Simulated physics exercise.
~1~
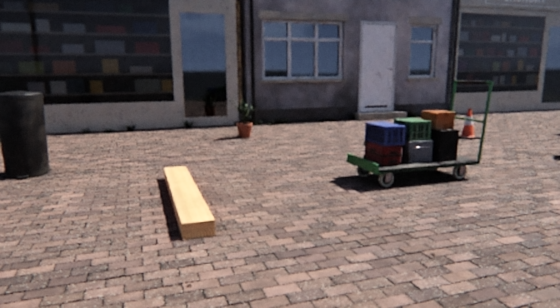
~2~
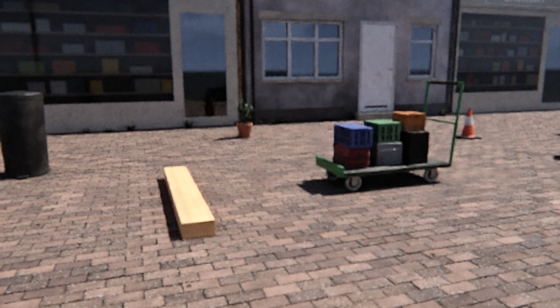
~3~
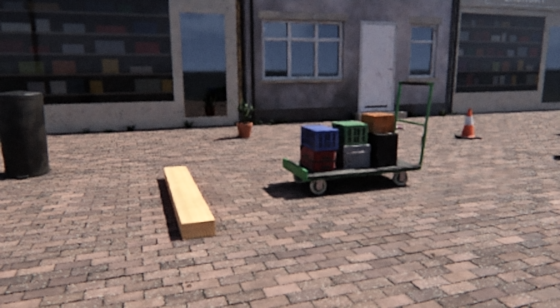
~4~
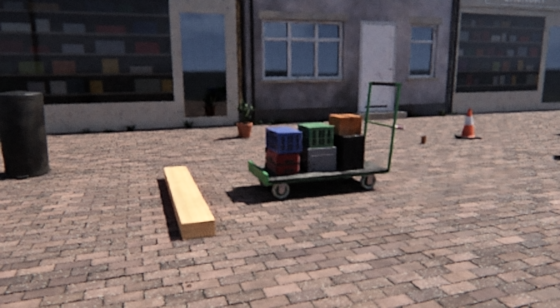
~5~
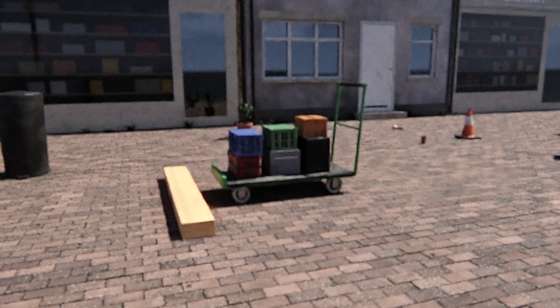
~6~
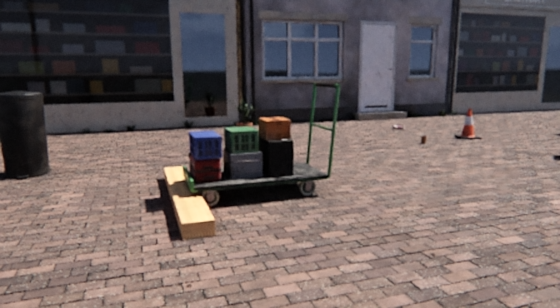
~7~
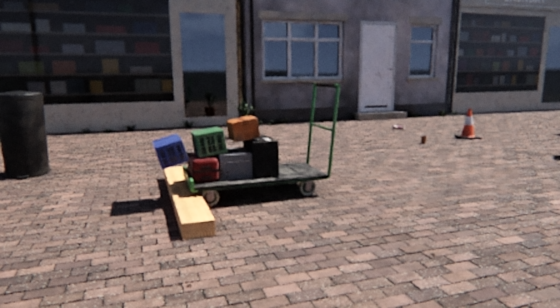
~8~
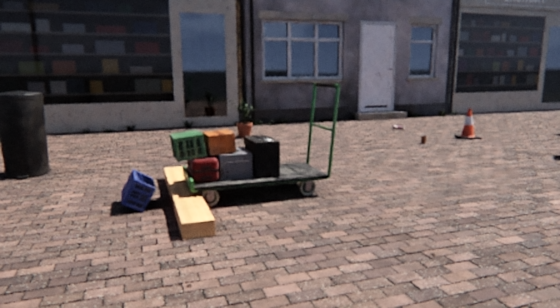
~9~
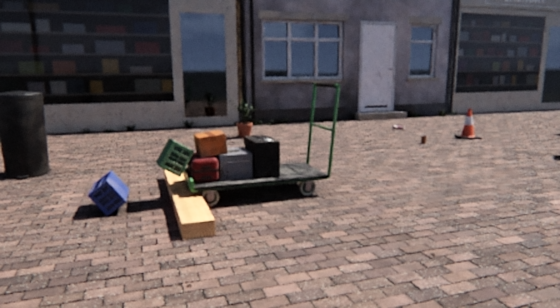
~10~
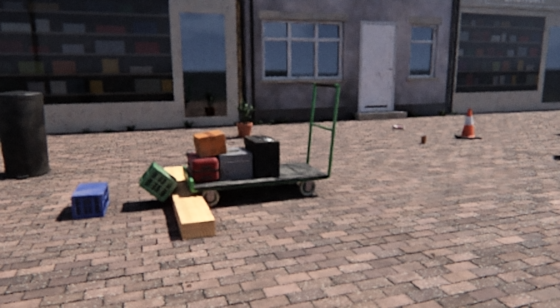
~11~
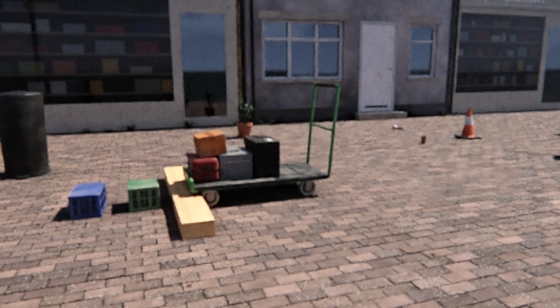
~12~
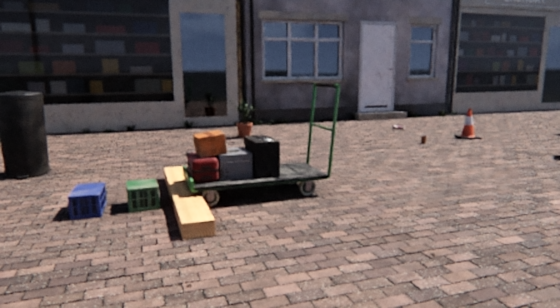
A loaded trolley rolls left, stops at a kerb, and its blue and green crates tumble over.
